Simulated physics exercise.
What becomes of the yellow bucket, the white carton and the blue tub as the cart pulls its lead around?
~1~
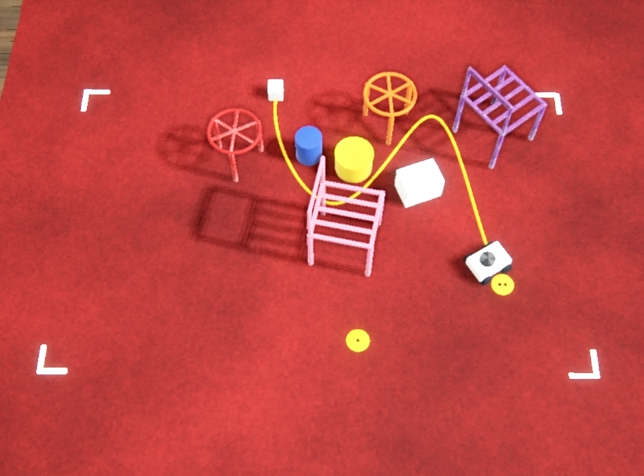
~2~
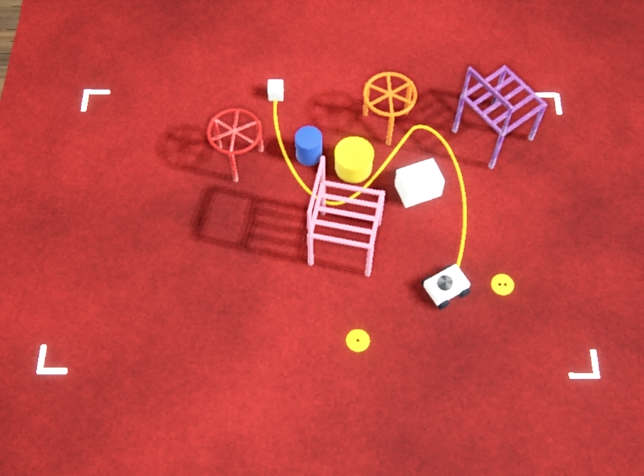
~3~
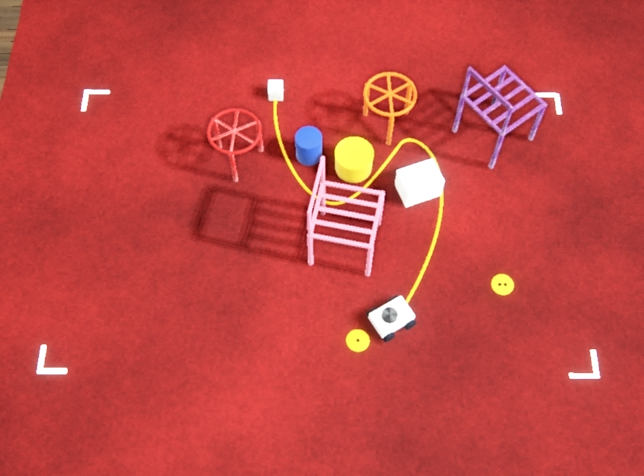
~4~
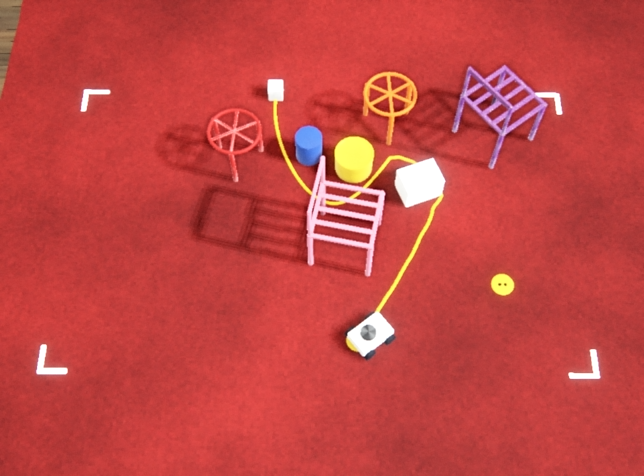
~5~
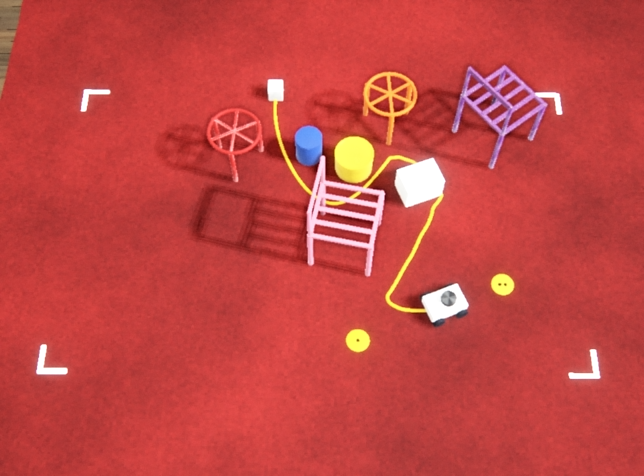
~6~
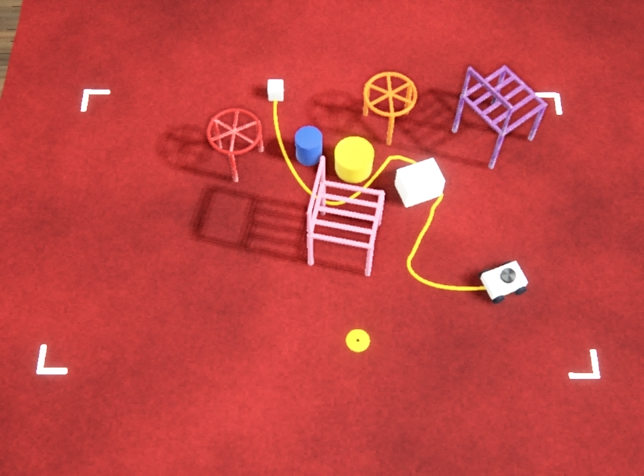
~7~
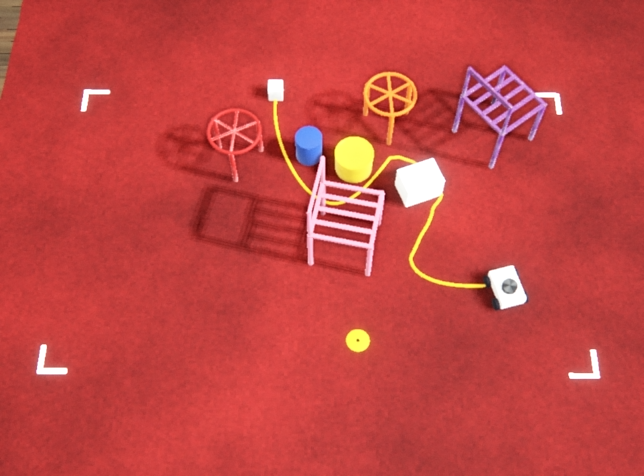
All three stay where they are. The yellow bucket, the white carton and the blue tub are neither dragged nor knocked from their places.
